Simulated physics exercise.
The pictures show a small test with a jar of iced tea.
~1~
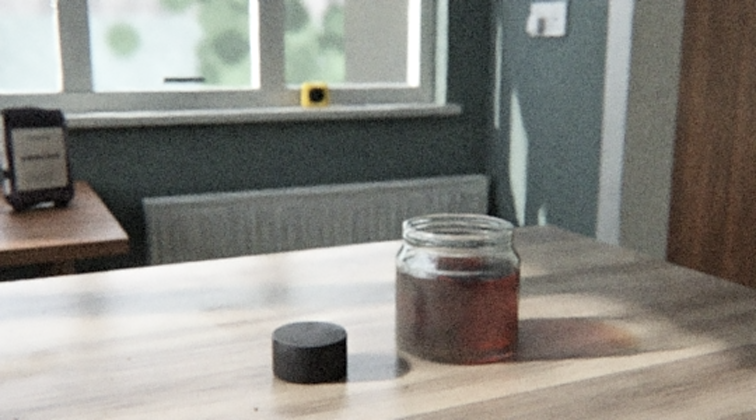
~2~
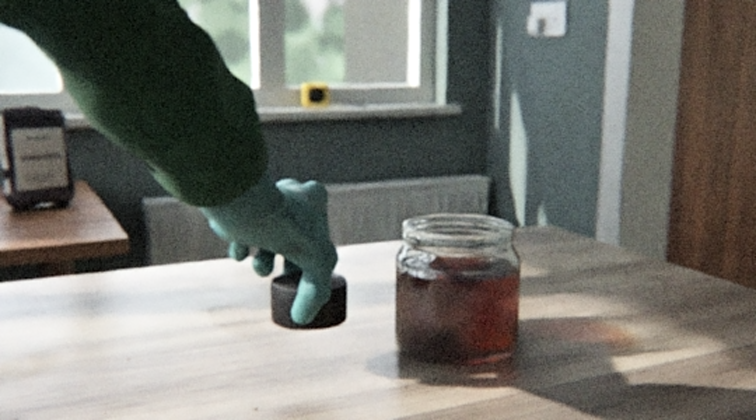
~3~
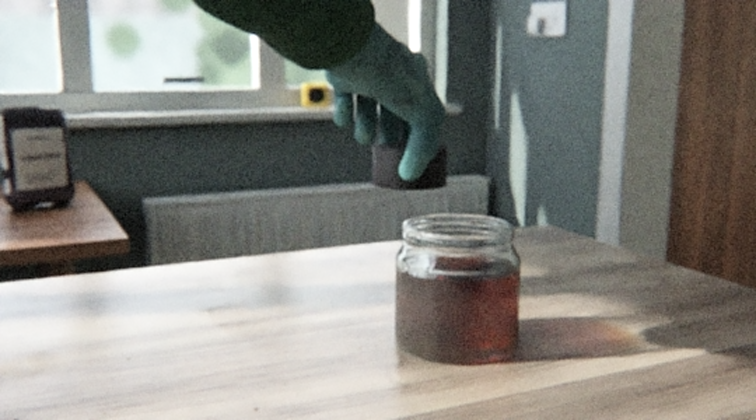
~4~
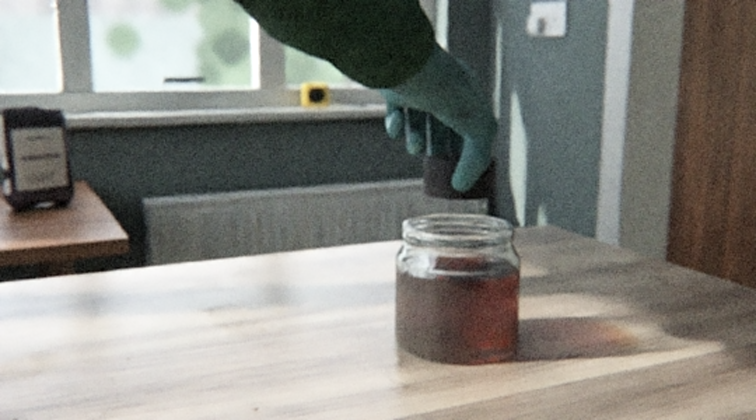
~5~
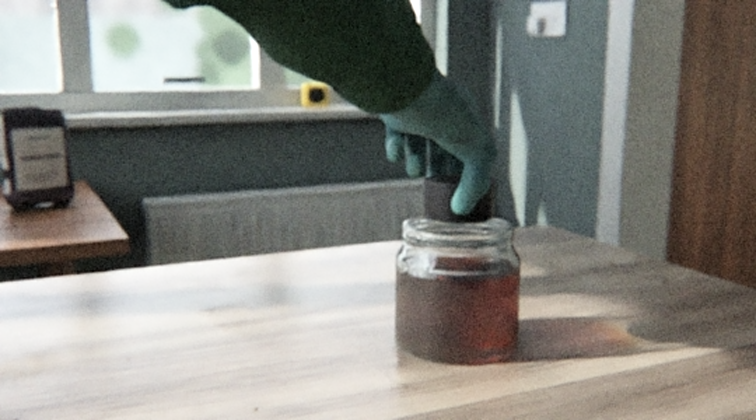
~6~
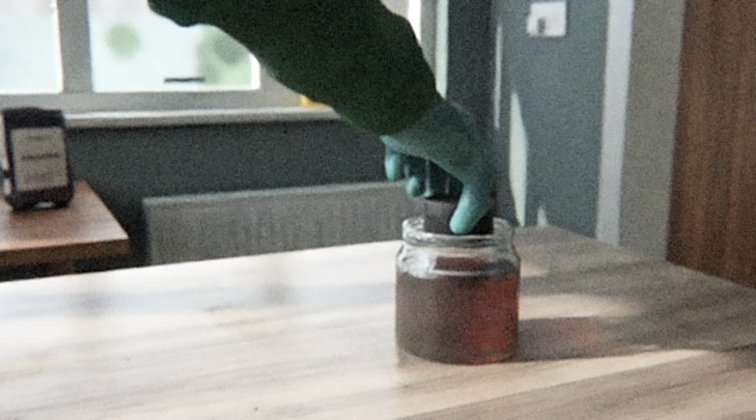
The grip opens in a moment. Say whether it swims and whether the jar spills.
Thing - goes under. Jar - nothing spills.
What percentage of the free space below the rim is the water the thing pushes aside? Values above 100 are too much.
Roughly 40 in a hundred.
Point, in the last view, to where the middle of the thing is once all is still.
It winds up with its middle close to pixel (456, 318).
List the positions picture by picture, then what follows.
The iron weight lies on the top at (309, 351); jar (457, 281) about two thirds full, in the first frame.
A hand picks up the iron weight at (309, 300); jar about two thirds full, surface at (457, 266), in the second frame.
The iron weight is carried over at (410, 165); jar (457, 281) about two thirds full, in the third frame.
The iron weight is above the jar at (460, 175); jar about two thirds full, surface at (457, 266), in the fourth frame.
The iron weight comes down at (459, 197); jar (457, 281) about two thirds full, in the fifth frame.
The iron weight is just over the surface at (459, 217); jar about two thirds full, surface at (457, 266), in the sixth frame.
A moment on, the iron weight enters the iced tea; the jar is about two thirds full.
Further on, the iron weight goes on down; the jar is about three quarters full.
When it is over, the iron weight rests at the bottom; the jar is about three quarters full; none went over.
